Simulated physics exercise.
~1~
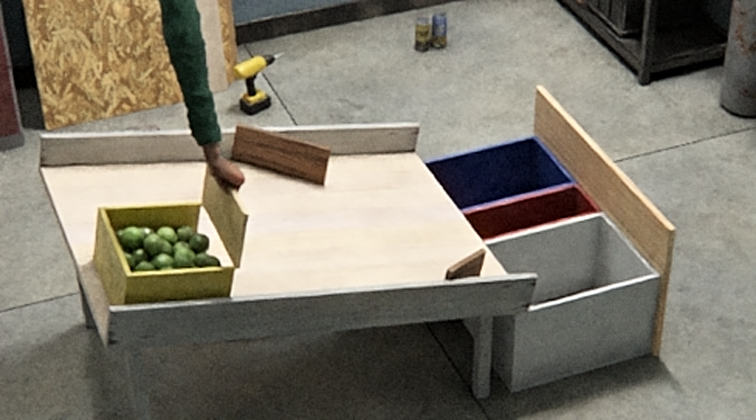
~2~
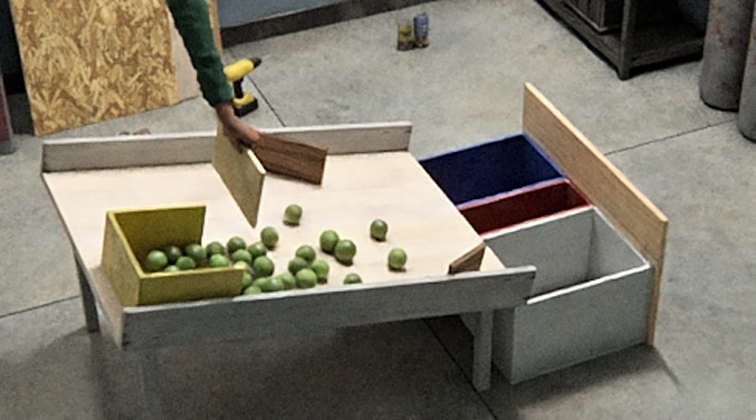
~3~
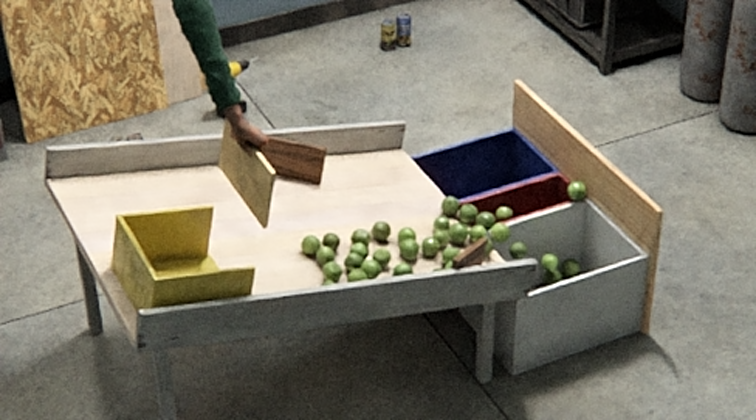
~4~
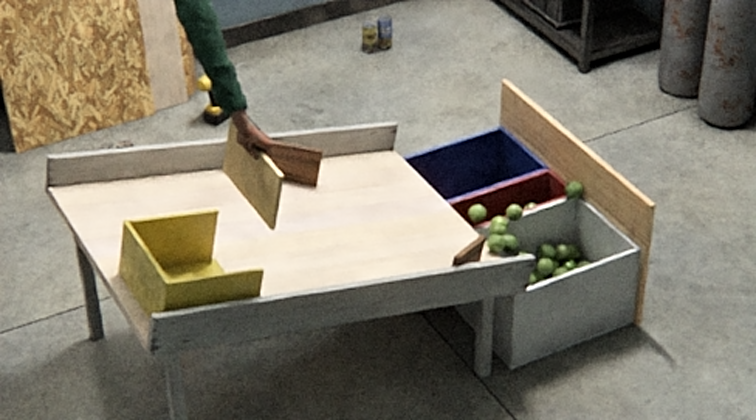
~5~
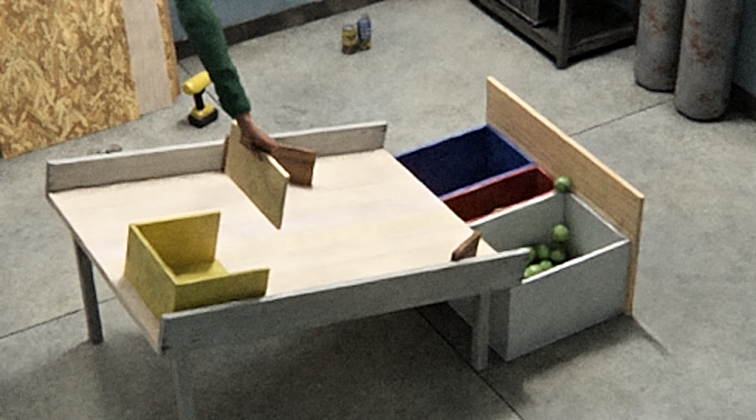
Green apples spilling from a yellow pen as a hand lifts its gate, rolling right down a table, many landing in the white tote.
